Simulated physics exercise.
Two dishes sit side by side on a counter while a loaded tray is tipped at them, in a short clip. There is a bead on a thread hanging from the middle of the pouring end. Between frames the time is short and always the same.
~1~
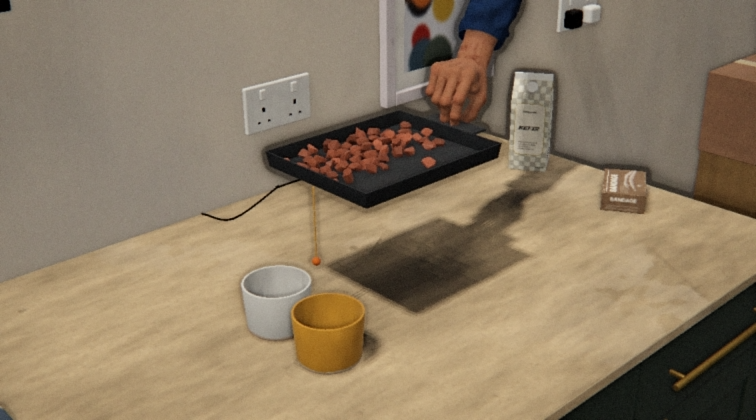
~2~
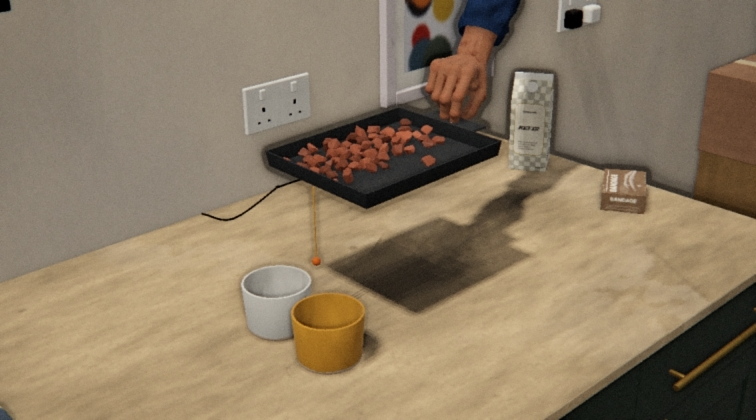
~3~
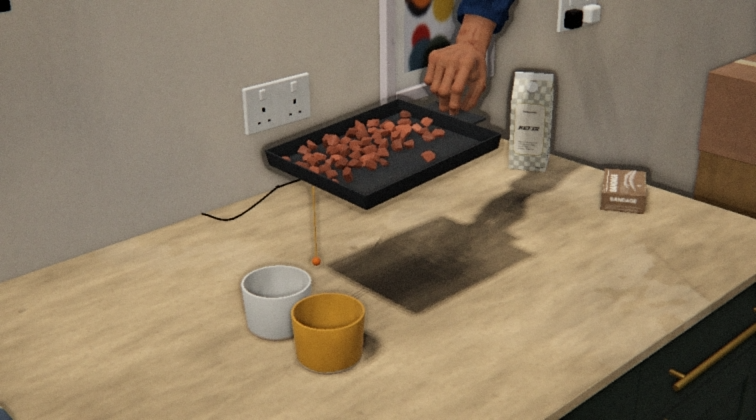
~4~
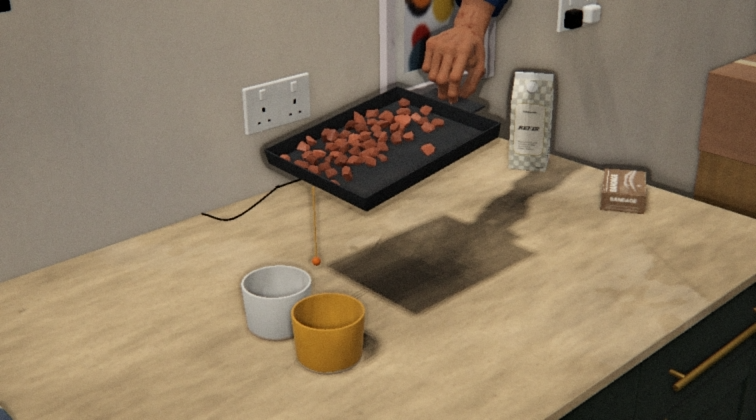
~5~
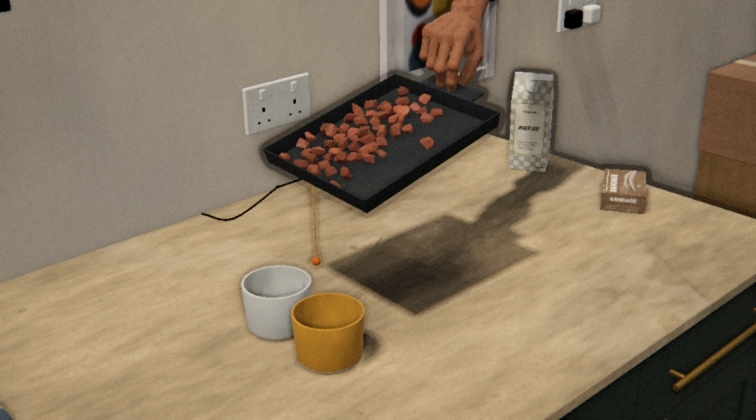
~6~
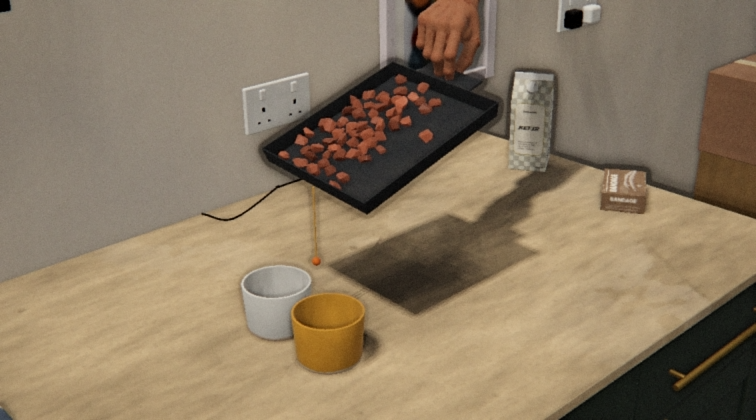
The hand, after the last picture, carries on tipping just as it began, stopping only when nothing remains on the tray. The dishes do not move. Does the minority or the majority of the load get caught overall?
Looks like the dishes end up with the bulk of it in the end.
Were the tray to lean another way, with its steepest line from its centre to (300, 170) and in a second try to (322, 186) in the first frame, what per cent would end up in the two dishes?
20 and 70 per cent, in that order.
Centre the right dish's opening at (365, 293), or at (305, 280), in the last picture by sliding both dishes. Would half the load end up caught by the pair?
First try: Lower than half; second try: Lower than half.
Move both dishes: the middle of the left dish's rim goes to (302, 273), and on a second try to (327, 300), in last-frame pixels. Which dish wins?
One: The right dish. Two: The dish on the left.
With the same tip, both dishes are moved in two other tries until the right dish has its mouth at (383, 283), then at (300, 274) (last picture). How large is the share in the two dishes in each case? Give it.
You'd end up with around 0 per cent and then around 0 per cent.
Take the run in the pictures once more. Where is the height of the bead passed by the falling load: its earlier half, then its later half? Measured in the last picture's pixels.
At about (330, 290), then at (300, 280).
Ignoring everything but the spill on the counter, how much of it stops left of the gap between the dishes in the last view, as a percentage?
Roughly 40 %.
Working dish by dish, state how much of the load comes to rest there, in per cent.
Left dish around 20 percent; right dish around 40 percent.
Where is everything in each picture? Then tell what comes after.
In the first picture, corners of the pouring end at (269, 151) and (366, 192), level; middle of the load at (370, 152), bits of crushed brick; left dish at (250, 312); right dish at (301, 343); bead on its thread at (316, 261).
In the second picture, corners of the pouring end at (269, 151) and (366, 193), level; middle of the load at (370, 150).
In the third picture, corners of the pouring end at (268, 150) and (366, 194), tipped barely, lowest at the right corner; middle of the load at (370, 146).
In the fourth picture, corners of the pouring end at (267, 149) and (365, 196), tipped a little, lowest at the right corner; middle of the load at (369, 140).
In the fifth picture, corners of the pouring end at (266, 149) and (365, 198), tipped a little, lowest at the right corner; middle of the load at (368, 134).
In the sixth picture, corners of the pouring end at (265, 148) and (364, 201), tipped clearly, lowest at the right corner; middle of the load at (366, 128), a stray few on the move; left dish at (250, 312); right dish at (301, 343).
Soon after the last picture, tray tipped steeply; nearly all on the tray; a stray few outside both; a small part in the air.
A little later, tray tipped past a quarter turn; about a third on the tray; about a quarter in the right dish; a stray few in the left dish; a small part outside both; about a quarter in the air.
Later still, tray tipped past a quarter turn; about a third in the right dish; about a quarter in the left dish; about a third outside both.
At rest, tray tipped past a quarter turn; about a third in the right dish; about a quarter in the left dish; about a third outside both.
